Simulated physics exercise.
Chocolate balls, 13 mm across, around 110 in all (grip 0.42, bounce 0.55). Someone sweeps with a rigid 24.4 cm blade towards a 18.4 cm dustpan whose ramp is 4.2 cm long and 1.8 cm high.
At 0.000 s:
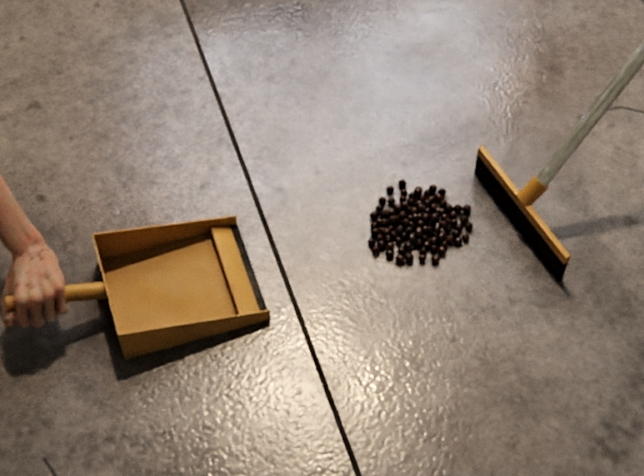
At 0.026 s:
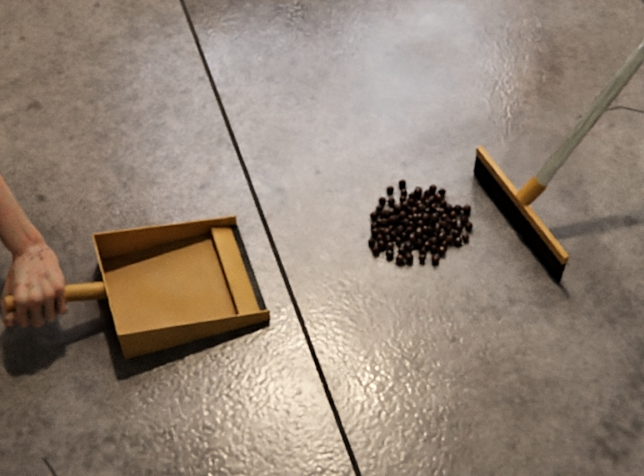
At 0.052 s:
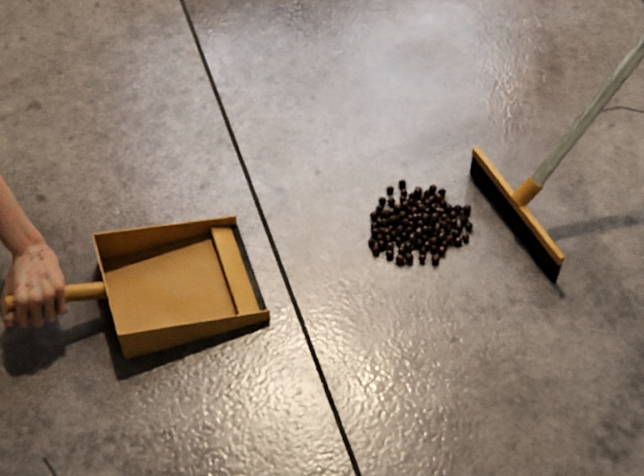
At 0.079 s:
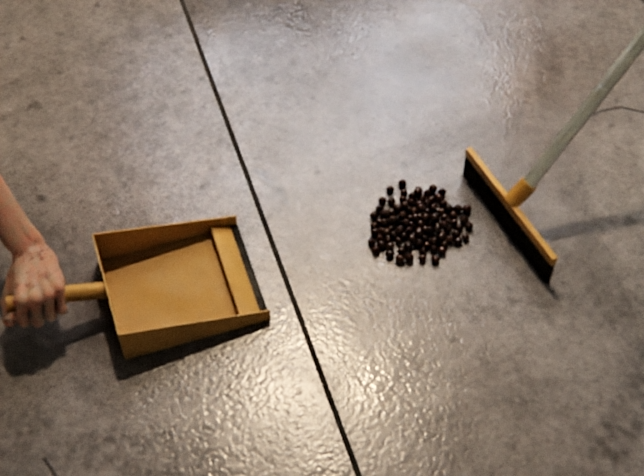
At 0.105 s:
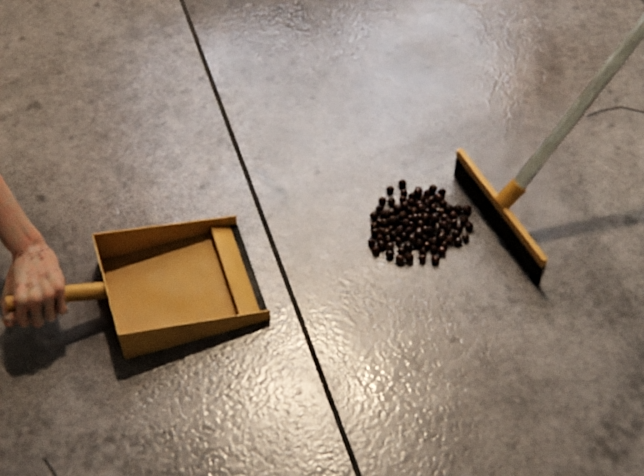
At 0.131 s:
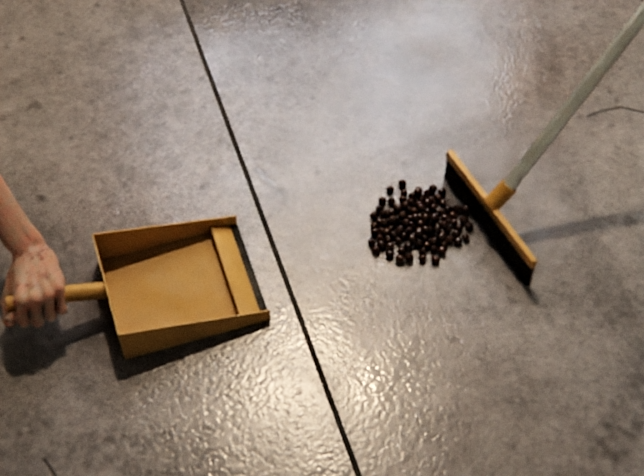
A broom with a dark blade slid a short way left across the gray floor, up to the edge of an unmoving pile of small dark balls, while a hand held a yellow dustpan still.
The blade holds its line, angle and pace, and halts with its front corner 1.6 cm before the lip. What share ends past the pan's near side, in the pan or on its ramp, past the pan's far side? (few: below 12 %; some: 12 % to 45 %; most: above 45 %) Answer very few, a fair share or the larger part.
Near side a fair share, pan a fair share, far side a fair share.
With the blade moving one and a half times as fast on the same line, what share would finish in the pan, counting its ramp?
In that case some 25 per cent.
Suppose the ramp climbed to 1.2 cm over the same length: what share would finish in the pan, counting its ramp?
It would be near 25 per cent.
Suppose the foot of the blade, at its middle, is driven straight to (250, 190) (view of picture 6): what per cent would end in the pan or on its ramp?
About 5 per cent.
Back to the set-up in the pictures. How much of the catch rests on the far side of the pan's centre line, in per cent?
Roughly 50 per cent.
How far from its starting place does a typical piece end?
Roughly 28 cm.
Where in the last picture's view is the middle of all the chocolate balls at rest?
At about (254, 277).
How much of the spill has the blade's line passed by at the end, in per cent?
Some 5 per cent.
Then, at 0.40 s, middle of the blade 20 cm from the lip; 0 % over the lip, far side 10 %, near side 10 %.
Then, at 0.57 s, middle of the blade 10 cm from the lip; 0 % over the lip, far side 15 %, near side 15 %.
Then, at 0.87 s, middle of the blade 4 cm from the lip; 25 % over the lip, far side 15 %, near side 25 %.
At rest (1.5 s), near side 20 %, pan 20 %, far side 15 %, in front of the lip or behind the blade 40 %.
